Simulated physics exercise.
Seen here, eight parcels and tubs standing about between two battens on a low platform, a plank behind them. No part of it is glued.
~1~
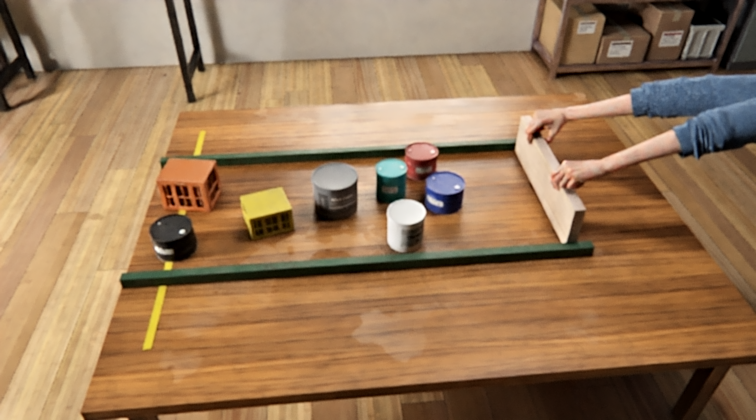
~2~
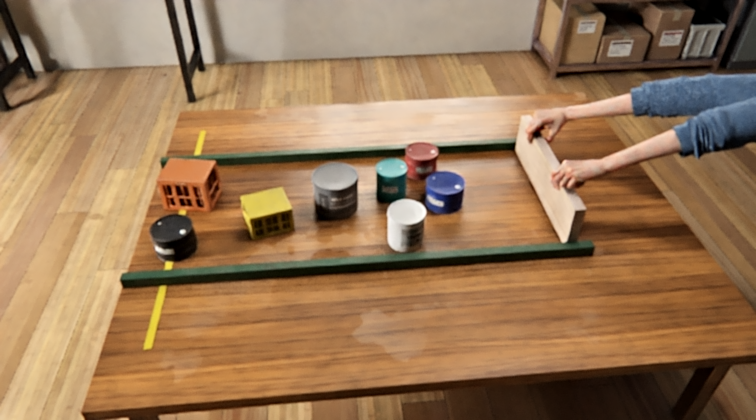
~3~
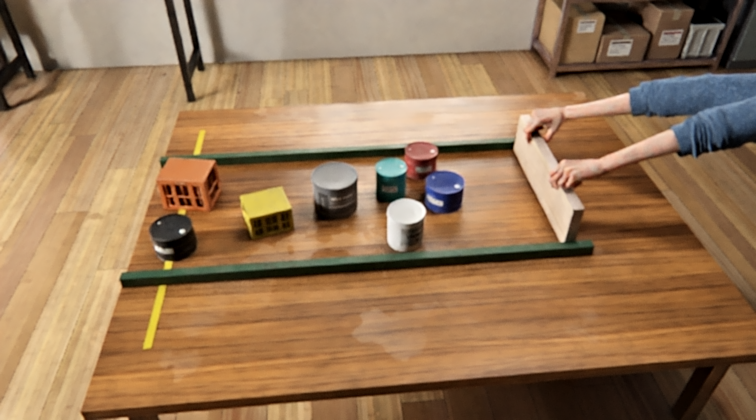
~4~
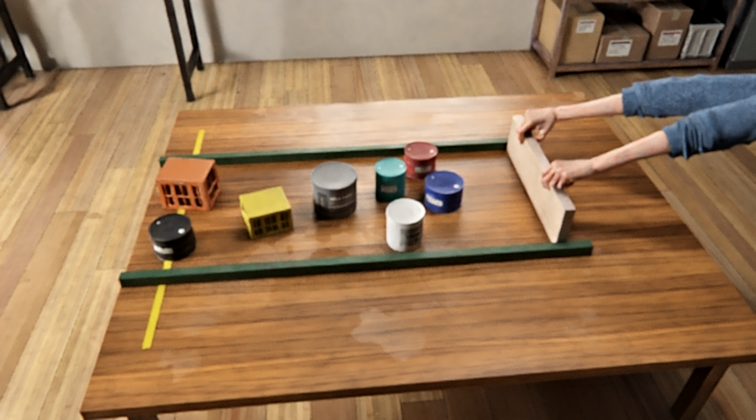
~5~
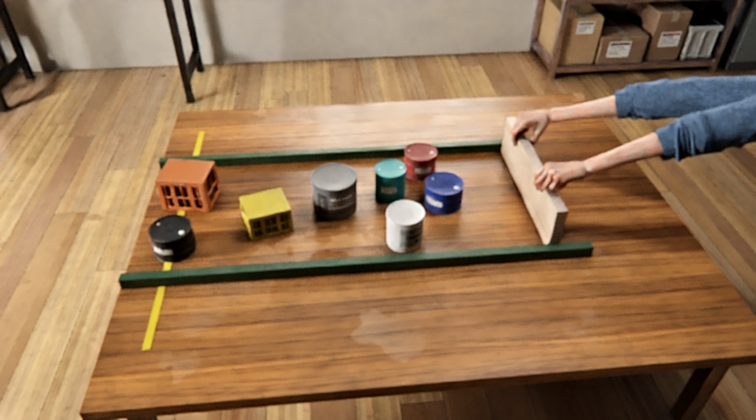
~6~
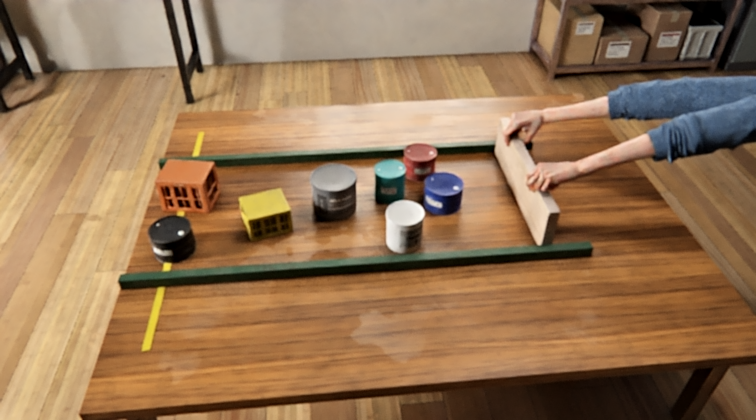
Two hands slid an upright wooden plank a short way left across a tabletop between two green strips, while the cans and the orange and yellow crates ahead of it stayed still.
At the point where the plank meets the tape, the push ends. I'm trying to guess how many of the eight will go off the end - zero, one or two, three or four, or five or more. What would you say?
My prediction is three or four fallers.
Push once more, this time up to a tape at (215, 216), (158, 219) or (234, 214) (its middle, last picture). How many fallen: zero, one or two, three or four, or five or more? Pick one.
In the order of the places given: 1 or 2; five or more; either one or two.
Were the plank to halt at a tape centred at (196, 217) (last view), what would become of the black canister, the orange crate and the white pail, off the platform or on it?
Black canister goes down, orange crate goes down, white pail stays put.
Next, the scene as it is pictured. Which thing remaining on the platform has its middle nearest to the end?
Answer: The turquoise canister.
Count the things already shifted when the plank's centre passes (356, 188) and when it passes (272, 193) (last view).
6 and 8.
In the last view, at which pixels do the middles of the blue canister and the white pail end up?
The blue canister finishes at (156, 211); the white pail finishes at (146, 246).
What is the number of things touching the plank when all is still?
3 in contact.
Soon after, none off yet; black canister at rest near (173, 239); orange crate at rest near (189, 186); yellow crate at rest near (266, 214).
After that, none off yet; black canister displaced a little near (157, 246); orange crate at rest near (189, 186); yellow crate displaced about its own width near (204, 230).
In the end, the number that fall off is three or four; gone, grey pail, yellow crate, orange crate and black canister.
